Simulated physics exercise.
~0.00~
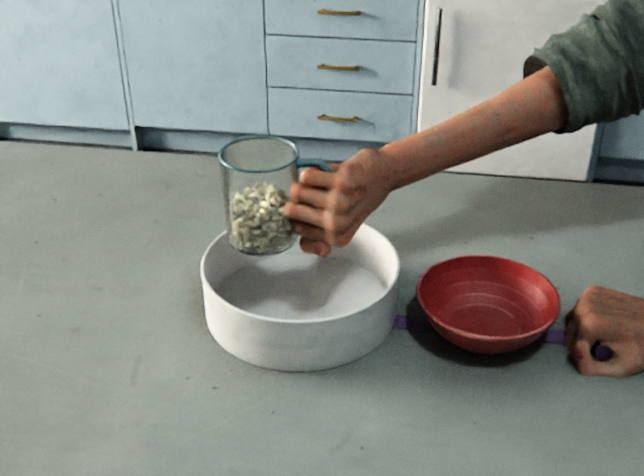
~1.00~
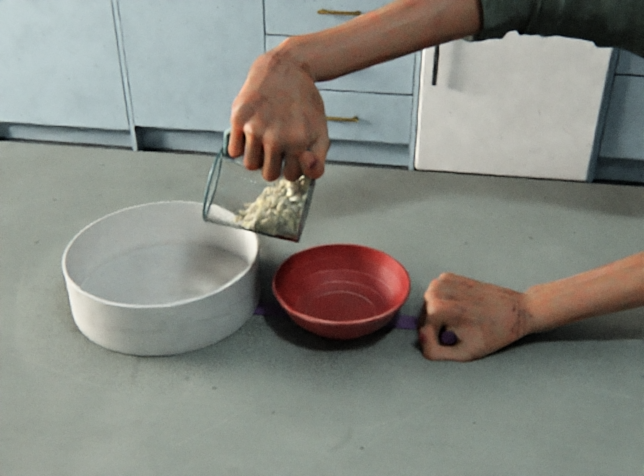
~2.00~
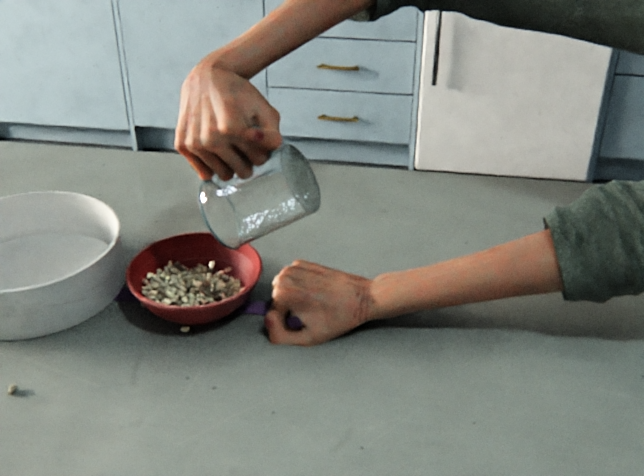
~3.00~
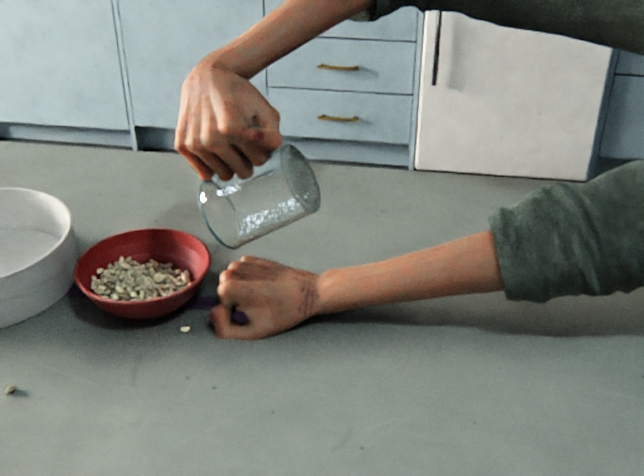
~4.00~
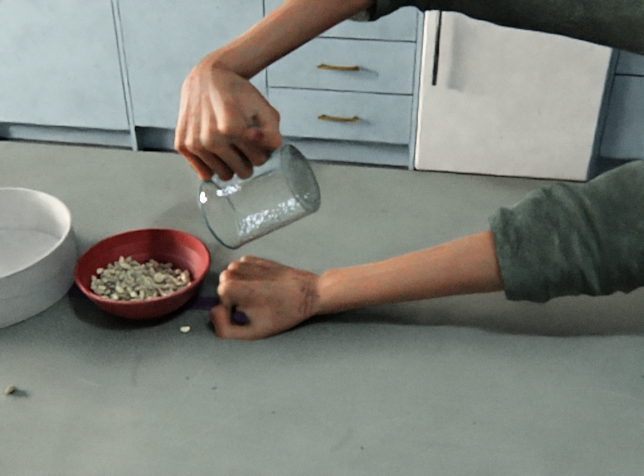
A person's hand holds a clear glass cup of white beans above a grey counter, seen from slightly above, with pale blue cabinets behind. Below are a wide white pot and, to its right, a smaller red bowl, while the other hand grips a purple strip beneath them. That hand draws the pot and bowl steadily left as the cup tips over. The beans pour into the red bowl as it passes below, and a couple land on the counter. The row then halts, with the cup held tilted and empty, the beans heaped in the bowl and the pot empty.
